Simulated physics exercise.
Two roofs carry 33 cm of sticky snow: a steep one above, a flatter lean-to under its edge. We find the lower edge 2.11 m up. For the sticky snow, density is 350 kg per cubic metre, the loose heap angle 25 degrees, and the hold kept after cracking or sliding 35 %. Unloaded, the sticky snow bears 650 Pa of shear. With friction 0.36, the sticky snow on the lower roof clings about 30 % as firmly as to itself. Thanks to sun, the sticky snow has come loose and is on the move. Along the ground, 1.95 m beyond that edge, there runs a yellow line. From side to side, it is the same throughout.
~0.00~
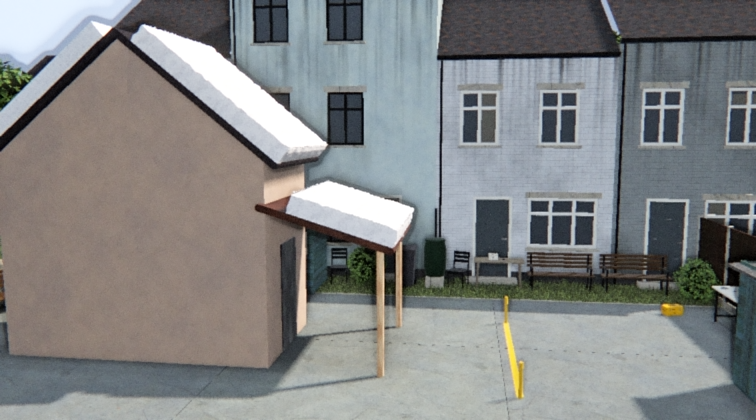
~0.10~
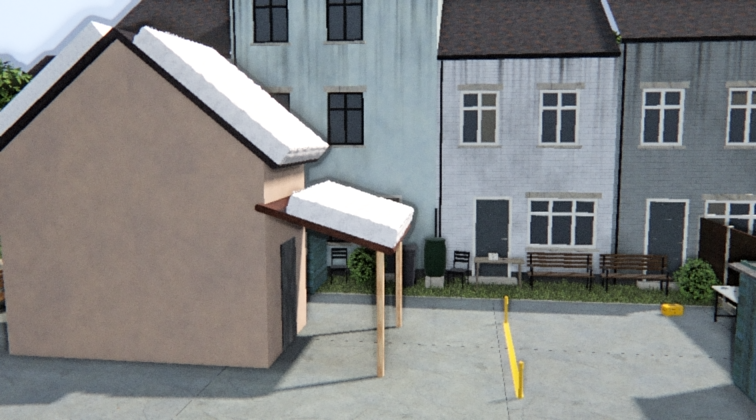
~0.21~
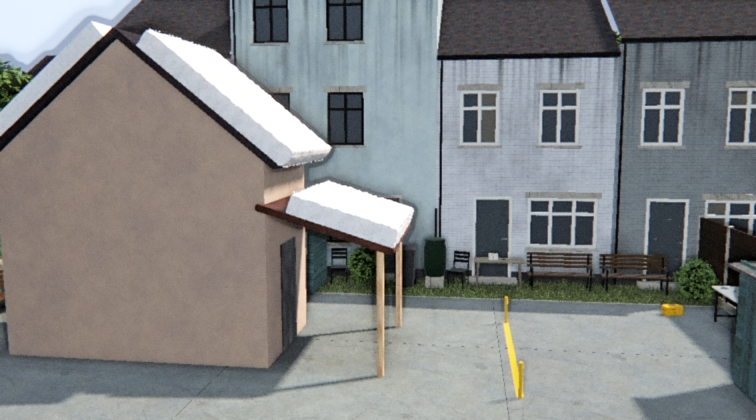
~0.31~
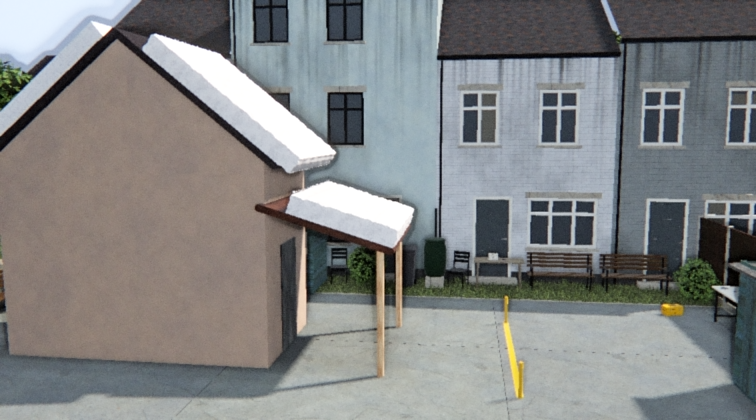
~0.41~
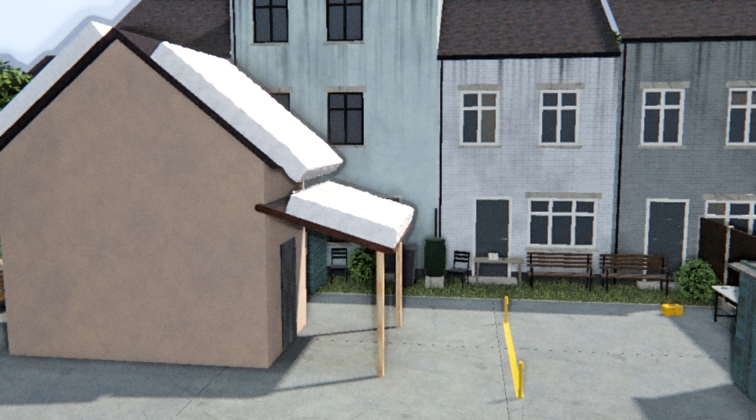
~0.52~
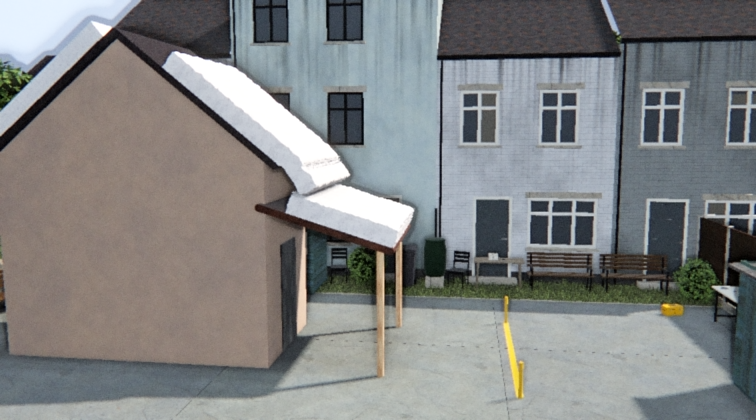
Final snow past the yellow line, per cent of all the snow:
Roughly 32 %.
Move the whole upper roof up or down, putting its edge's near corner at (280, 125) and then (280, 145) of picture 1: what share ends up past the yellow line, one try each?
First try 45 %, second try 40 %.
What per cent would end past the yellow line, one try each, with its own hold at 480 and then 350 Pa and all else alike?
Roughly 40 % followed by roughly 40 %.
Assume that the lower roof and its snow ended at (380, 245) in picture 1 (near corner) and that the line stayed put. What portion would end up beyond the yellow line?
I'd put it at around 35 percent.
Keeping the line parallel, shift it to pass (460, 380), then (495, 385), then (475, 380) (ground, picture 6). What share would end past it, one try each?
60 %, then 45 %, then 50 %.
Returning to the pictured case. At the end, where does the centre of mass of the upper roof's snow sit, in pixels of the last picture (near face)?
Around (501, 362).
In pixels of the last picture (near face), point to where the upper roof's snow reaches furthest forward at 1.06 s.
Near (400, 217).
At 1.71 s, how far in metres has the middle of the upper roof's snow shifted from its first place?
Straight-line shift: Roughly 4.2 m.
After 1.06 s, none is below the lower edge and 0 % is past the line.
After 1.71 s, 43 % is below the lower edge and 0 % is past the line.
After 2.35 s, 76 % is below the lower edge and 29 % is past the line.
After 3.00 s, 86 % is below the lower edge and 32 % is past the line.
After 4.00 s, at the end, 87 % is below the lower edge and 32 % is past the line.
